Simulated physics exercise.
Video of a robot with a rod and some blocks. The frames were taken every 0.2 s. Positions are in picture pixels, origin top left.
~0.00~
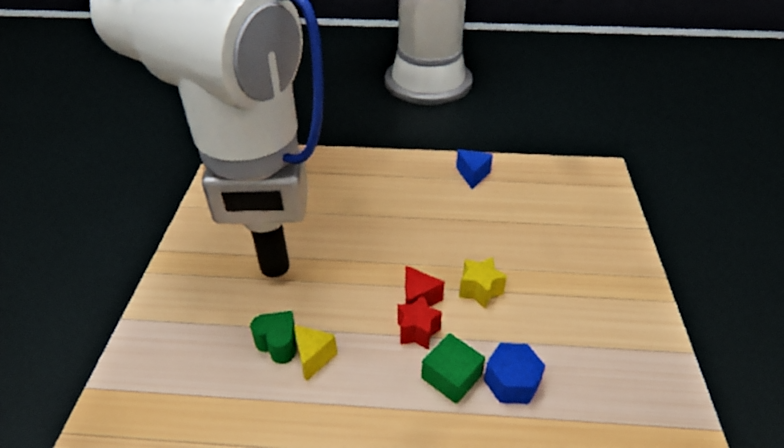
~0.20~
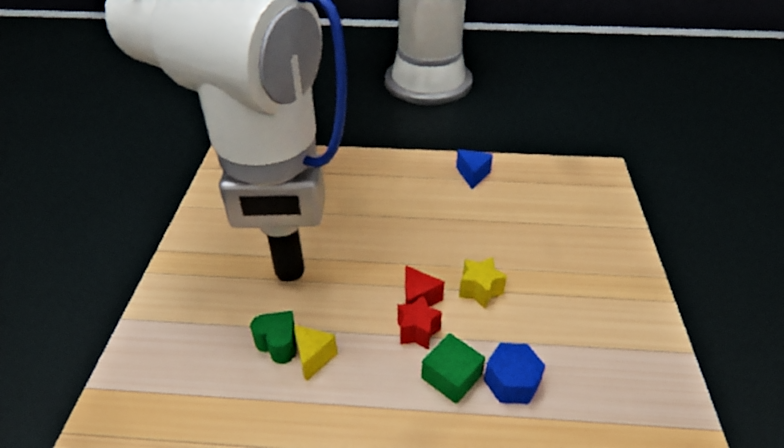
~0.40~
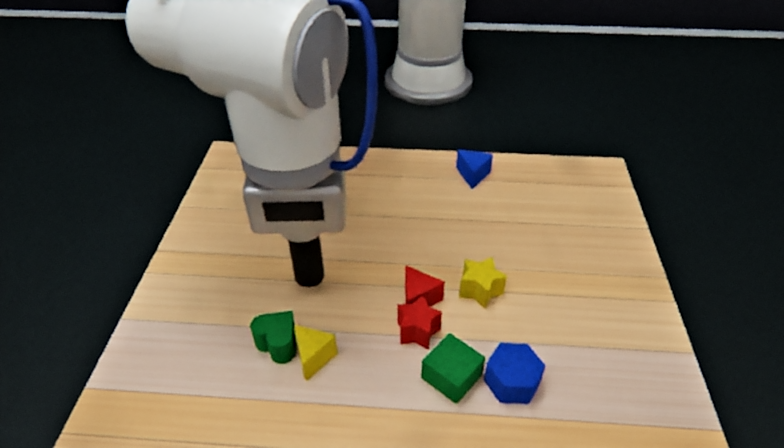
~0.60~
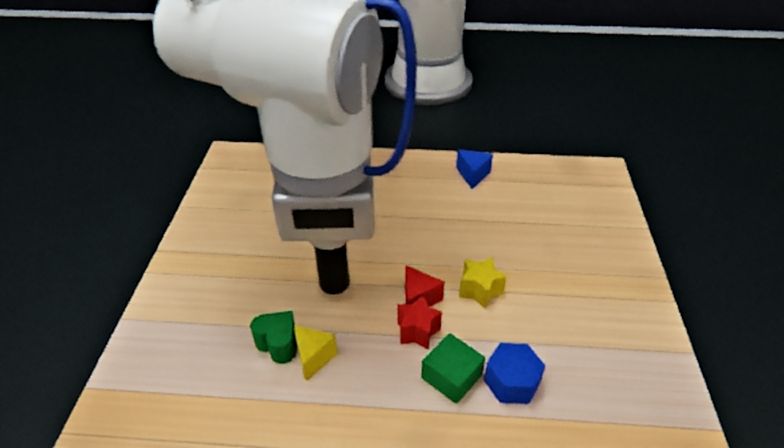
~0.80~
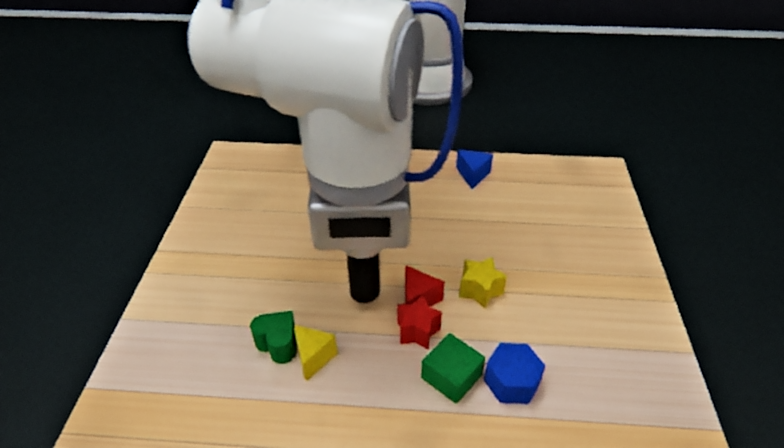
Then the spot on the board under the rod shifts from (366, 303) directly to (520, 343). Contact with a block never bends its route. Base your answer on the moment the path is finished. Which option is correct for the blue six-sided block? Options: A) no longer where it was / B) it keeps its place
B - it keeps its place.
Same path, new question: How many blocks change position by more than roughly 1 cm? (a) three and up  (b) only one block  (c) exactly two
The correct letter is a.
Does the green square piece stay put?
Answer: No.
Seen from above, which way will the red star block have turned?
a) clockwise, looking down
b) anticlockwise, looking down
The correct letter is a.
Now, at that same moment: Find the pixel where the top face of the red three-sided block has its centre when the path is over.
By then it is at (448, 280).
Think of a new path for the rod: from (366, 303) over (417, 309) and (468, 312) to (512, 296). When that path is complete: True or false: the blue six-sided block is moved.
Answer: False.
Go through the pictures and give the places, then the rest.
In the first picture, rod's lower end (275, 268); red star block (419, 313); red three-sided block (420, 282); green square piece (454, 358); blue six-sided block (517, 364).
In the second picture, rod (290, 272); blocks still.
In the third picture, rod (310, 278); blocks still.
In the fourth picture, rod (335, 285); blocks still.
In the fifth picture, rod (365, 293); red star block (419, 313); red three-sided block (420, 282); green square piece (454, 358); blue six-sided block (517, 364).
The first path, step by step. One third of the way, rod (416, 305); red star block (427, 321); red three-sided block (438, 282), turned 40° anticlockwise.
Two thirds of the way, rod (469, 317); red star block (454, 331), turned 60° clockwise; red three-sided block (448, 280), turned 70° anticlockwise; green square piece (459, 373), turned 20° clockwise.
At the end, rod (523, 333); red star block (456, 331), turned 65° clockwise; red three-sided block (448, 280), turned 70° anticlockwise; green square piece (459, 373), turned 15° clockwise; blue six-sided block still.
